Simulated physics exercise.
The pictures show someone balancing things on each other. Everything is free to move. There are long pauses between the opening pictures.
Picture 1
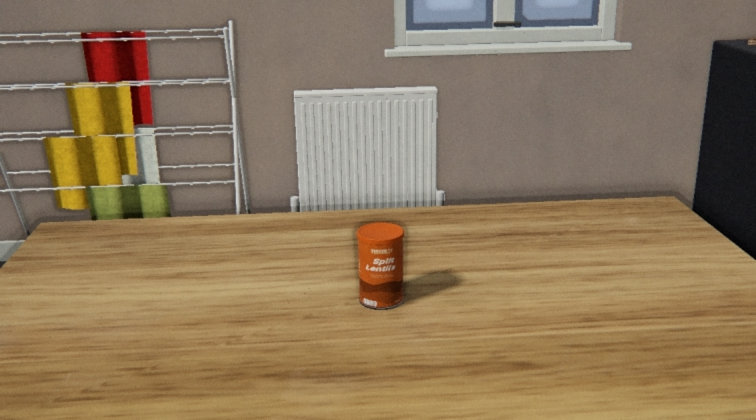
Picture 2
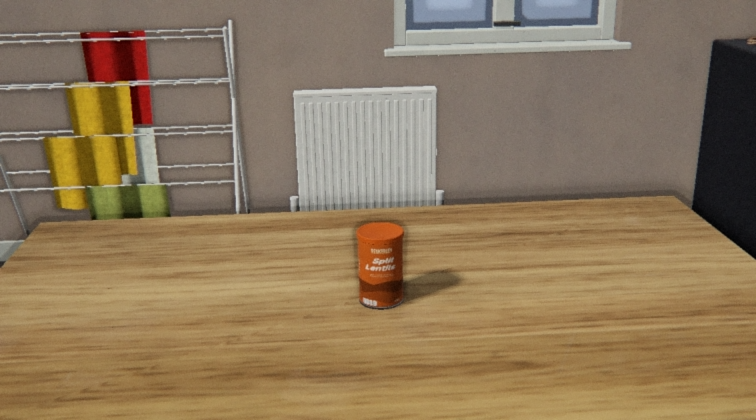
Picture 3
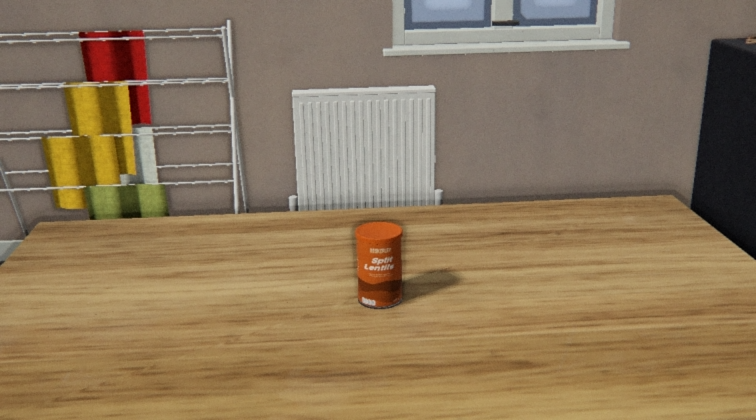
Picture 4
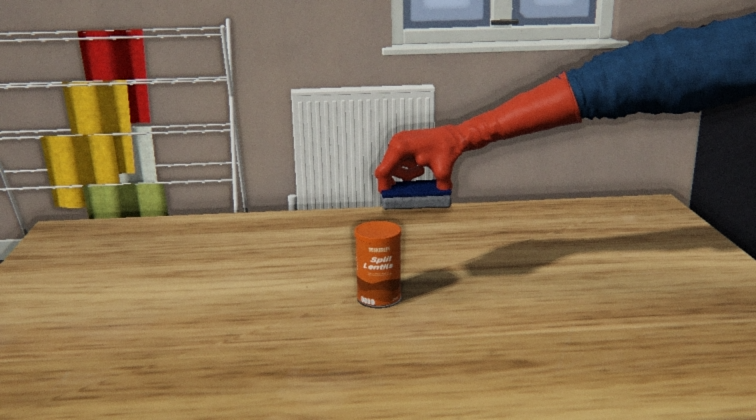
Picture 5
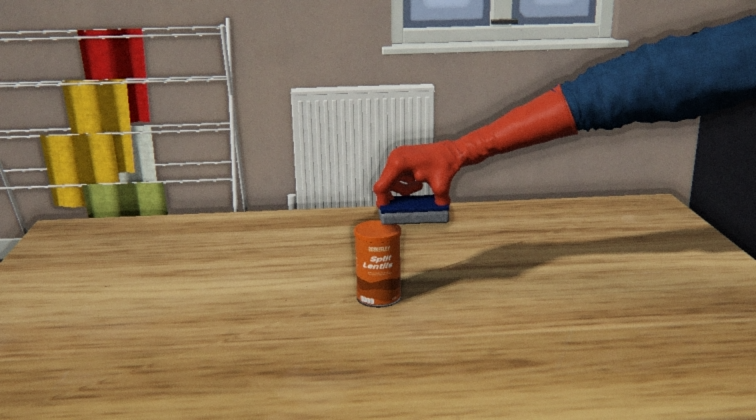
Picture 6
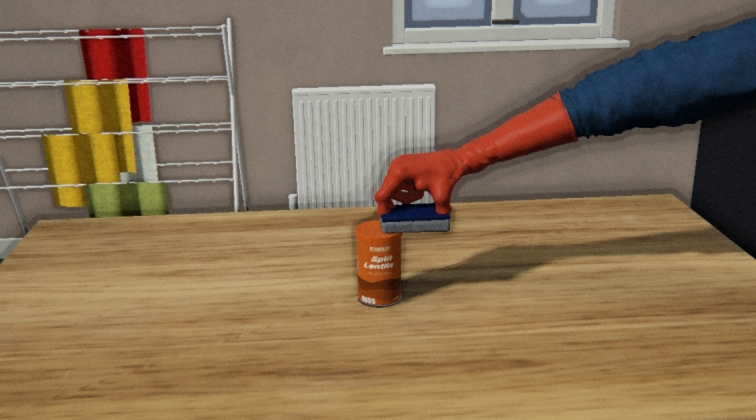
On a wooden table in a room with a radiator and a drying rack, an orange tin stands alone and still. A red-gloved hand in a blue sleeve then appears from the right, holding a blue and grey sponge above the tin. It lowers the sponge slightly onto the tin's right side and keeps hold.
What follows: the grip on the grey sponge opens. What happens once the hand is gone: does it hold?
Here the pile comes apart.
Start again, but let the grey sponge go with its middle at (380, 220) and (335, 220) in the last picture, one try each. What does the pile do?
First, it keeps its balance; second, it loses its balance.
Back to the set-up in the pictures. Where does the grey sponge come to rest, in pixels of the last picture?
Around (470, 285).
Then, 0.30 s on from there, grey sponge now fallen.
Then, 0.70 s on from there, things are still on the move.
Then, 1.10 s on from there, nothing new.
In the end, fallen, grey sponge; orange tin unmoved. At the end, from the last picture's camera, grey sponge near (469, 285). The pile gives way.
